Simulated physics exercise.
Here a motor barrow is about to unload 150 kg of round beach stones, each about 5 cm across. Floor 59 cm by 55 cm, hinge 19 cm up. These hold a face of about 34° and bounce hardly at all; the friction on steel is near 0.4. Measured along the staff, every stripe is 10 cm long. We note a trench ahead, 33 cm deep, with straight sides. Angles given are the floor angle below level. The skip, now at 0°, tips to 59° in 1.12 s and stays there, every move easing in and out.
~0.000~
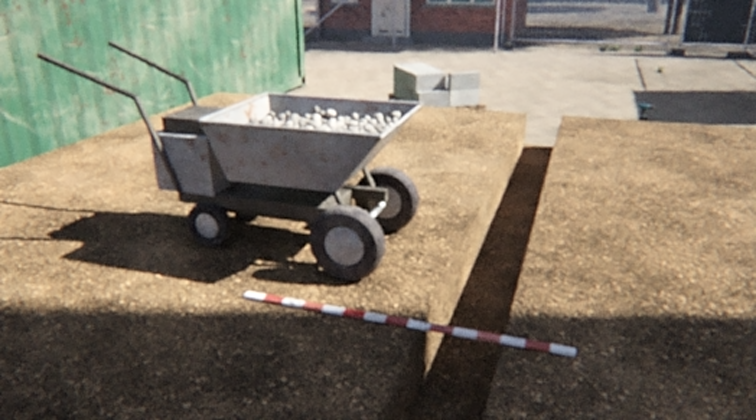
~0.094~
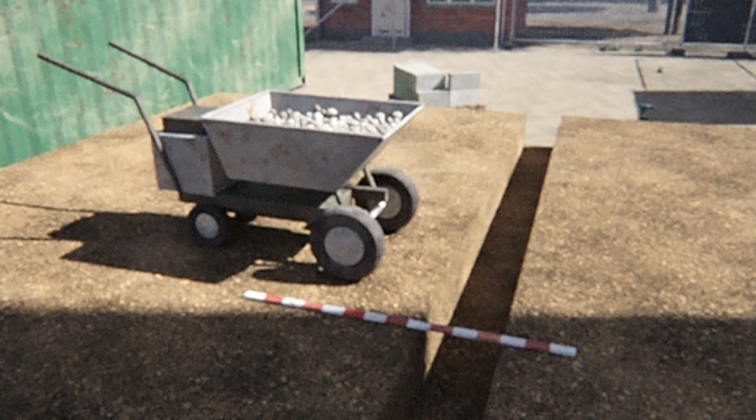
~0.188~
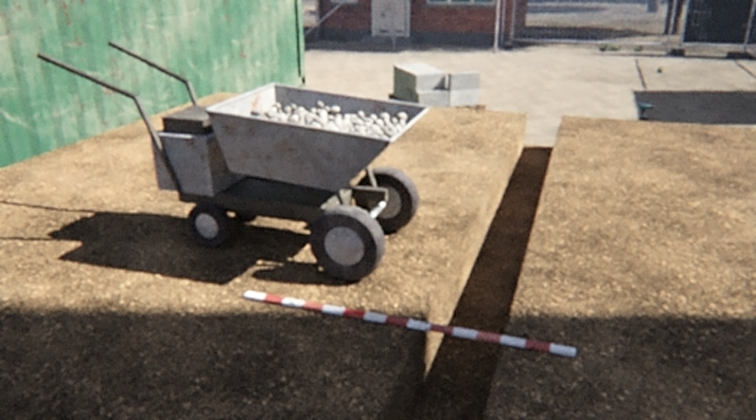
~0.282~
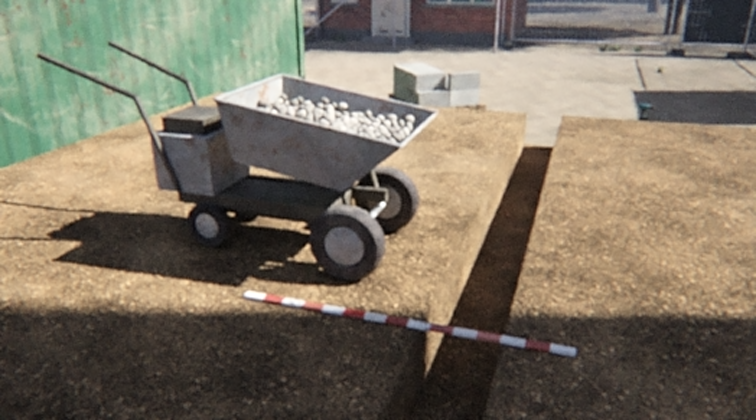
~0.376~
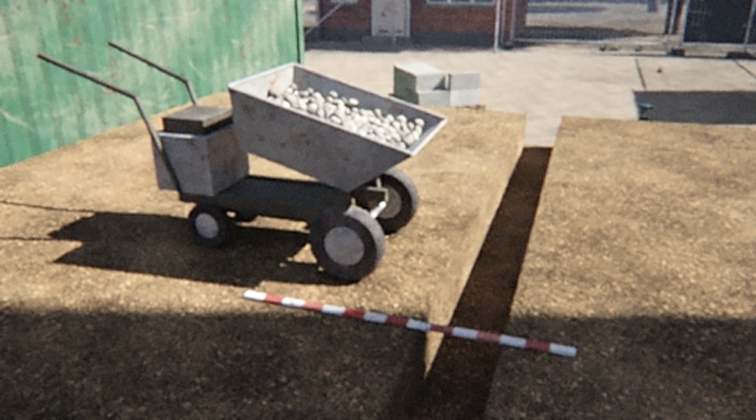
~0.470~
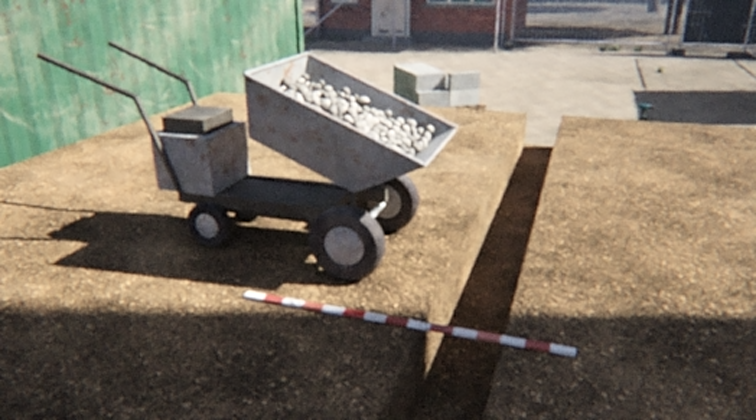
A grey motor barrow stood still on brown ground beside a narrow trench while its skip, loaded with pale round stones, tilted steadily forward to the right, its back end rising off the frame.
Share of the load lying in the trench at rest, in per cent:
56 per cent.
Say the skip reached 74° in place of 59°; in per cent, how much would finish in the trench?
With that change, near 50 per cent.
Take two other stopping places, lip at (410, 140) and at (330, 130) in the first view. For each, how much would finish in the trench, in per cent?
Around 30 and then 85 percent.
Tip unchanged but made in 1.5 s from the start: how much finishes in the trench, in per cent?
Then some 60 per cent would.
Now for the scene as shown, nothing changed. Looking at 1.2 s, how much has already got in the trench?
By that moment, roughly 15 per cent of the load.
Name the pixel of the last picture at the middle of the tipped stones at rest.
Their centre sits close to (509, 304).
After 0.8 s the floor is at 50°; 100 % in the skip; the foremost stones are at (453, 197).
After 1.2 s the floor is at 59°; 80 % in the skip, 15 % in the trench, 5 % past the trench; the foremost stones are at (539, 281).
After 1.6 s the floor is at 59°; 43 % in the skip, 22 % in the trench, 35 % past the trench; the foremost stones are at (648, 288).
After 3.5 s the floor is at 59°; 6 % in the skip, 56 % in the trench, 38 % past the trench; the foremost stones are past the picture's edge.
